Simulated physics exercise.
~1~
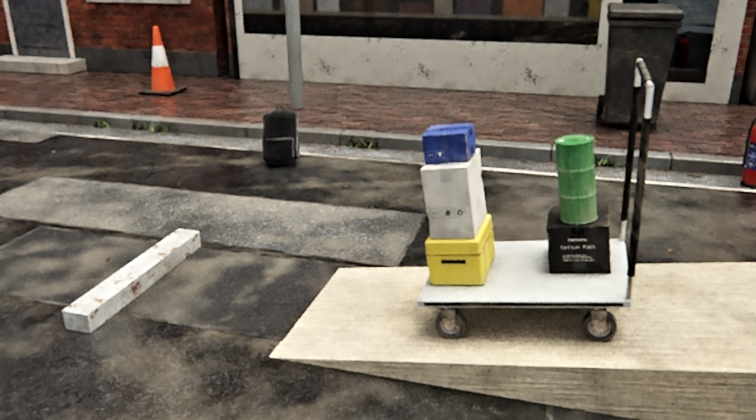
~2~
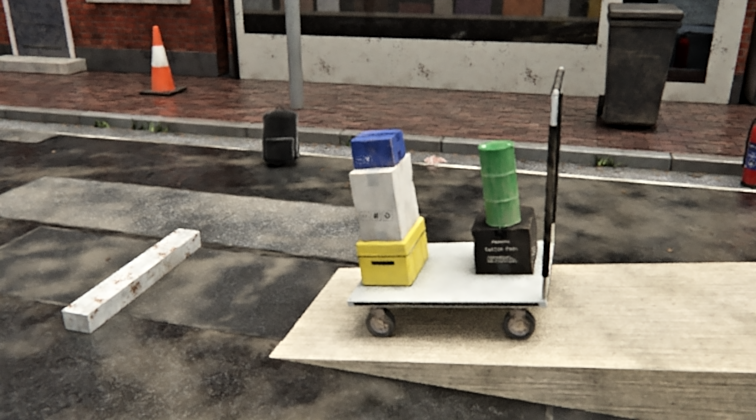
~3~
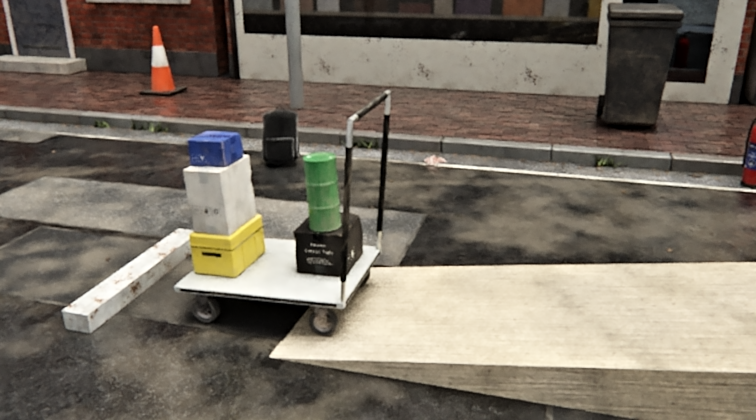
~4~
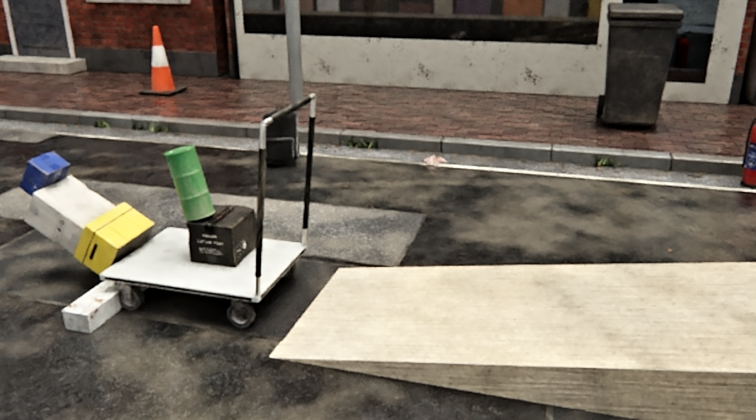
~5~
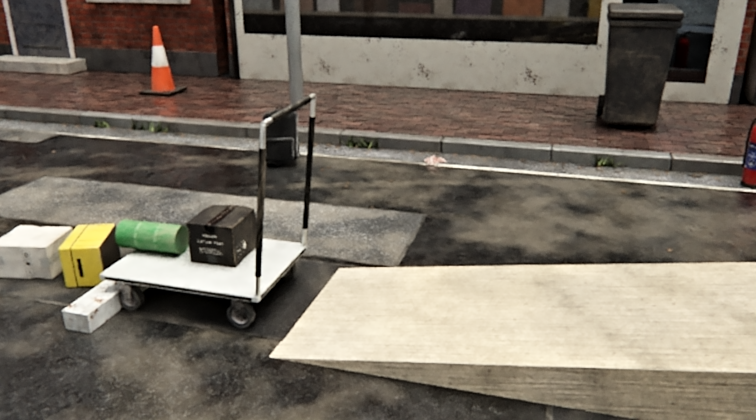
A flat white trolley with a tall dark handle stands on a pale ramp at the right of a street, seen from a fixed, slightly raised view. It carries a yellow box with a white box and a blue parcel stacked on it, and a black parcel topped by a green canister. The trolley rolls left down the ramp and across the dark road, turning slightly, until it stops at a white kerb block. The left stack pitches over the front edge, while the canister tips. Finally, the white and yellow boxes lie on the road, the blue parcel is out of view, the canister rests on its side on the deck, and the black parcel stays upright.
